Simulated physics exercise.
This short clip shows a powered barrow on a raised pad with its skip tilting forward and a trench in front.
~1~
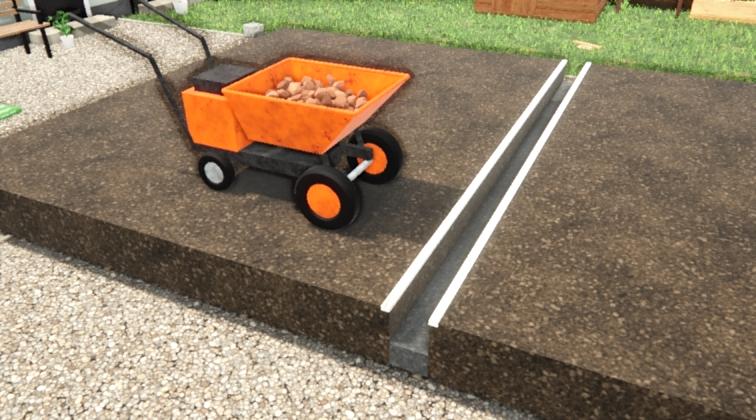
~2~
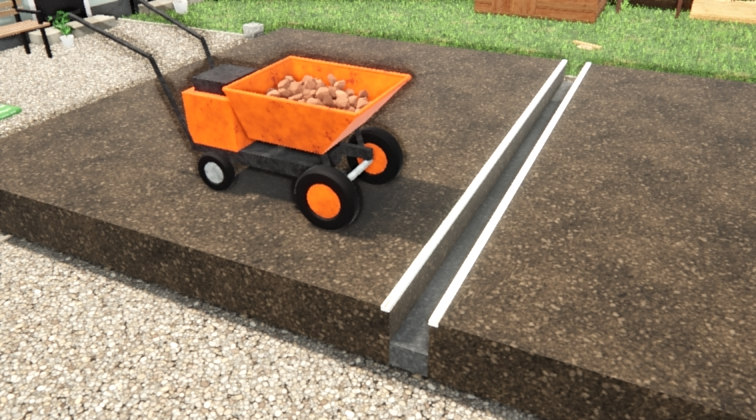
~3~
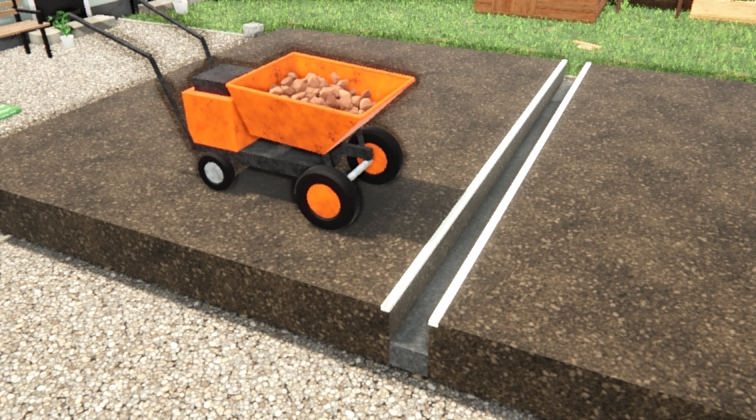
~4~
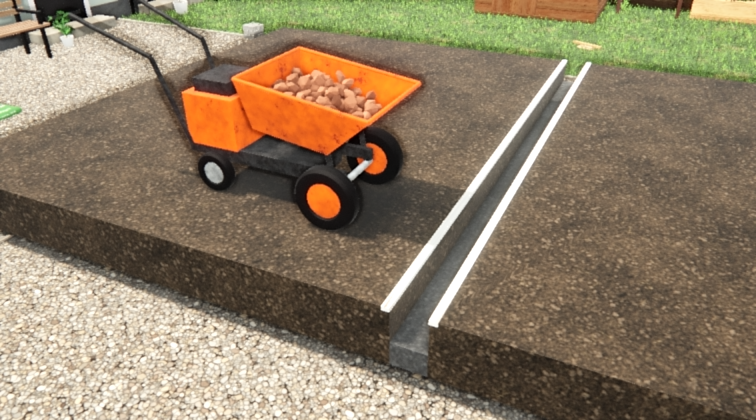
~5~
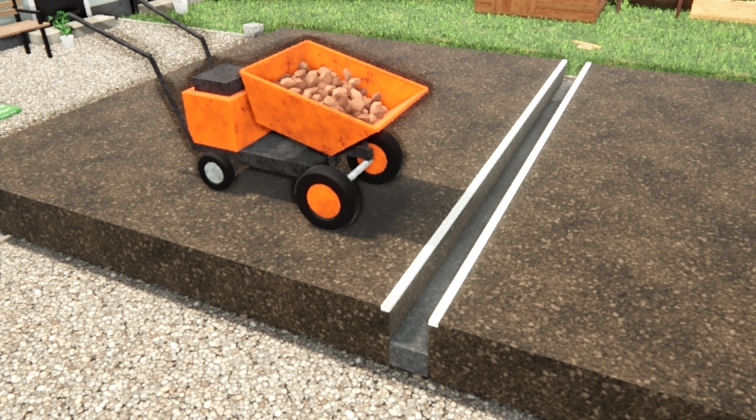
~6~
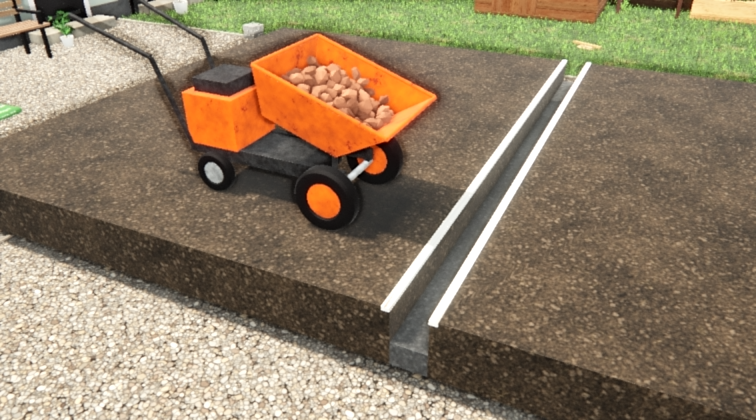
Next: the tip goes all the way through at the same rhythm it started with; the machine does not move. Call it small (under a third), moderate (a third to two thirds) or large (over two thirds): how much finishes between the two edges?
Large.
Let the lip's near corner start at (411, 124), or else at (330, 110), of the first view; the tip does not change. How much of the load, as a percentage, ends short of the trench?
Around 0 and 20 per cent respectively.
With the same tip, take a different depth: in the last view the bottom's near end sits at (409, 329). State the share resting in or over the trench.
Near 50 %.
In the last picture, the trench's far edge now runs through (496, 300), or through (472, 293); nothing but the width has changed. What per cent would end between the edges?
Result, try 1: 100 in a hundred; try 2: 90 in a hundred.
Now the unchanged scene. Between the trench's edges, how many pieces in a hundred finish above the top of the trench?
15 per cent or so.
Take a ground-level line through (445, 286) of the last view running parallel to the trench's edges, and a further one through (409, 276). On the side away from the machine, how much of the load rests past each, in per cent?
That's 10 in a hundred for the first and 90 in a hundred for the second.
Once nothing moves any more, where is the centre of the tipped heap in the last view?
Last view, centre at rest - approx. (466, 244).
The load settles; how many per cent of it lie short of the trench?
I'd put it at some 5 per cent of the load.
Just after the last frame, skip tipped steeply; every one in the skip.
A moment on, skip tipped right over; roughly half in the skip; just a few short of the trench; roughly a third in or heaped over the trench; just a few beyond it.
Further on, skip tipped right over; about a tenth in the skip; just a few short of the trench; the larger part in or heaped over the trench; about a tenth beyond it.
When it is over, skip tipped right over; about a tenth in the skip; just a few short of the trench; the larger part in or heaped over the trench; about a tenth beyond it.
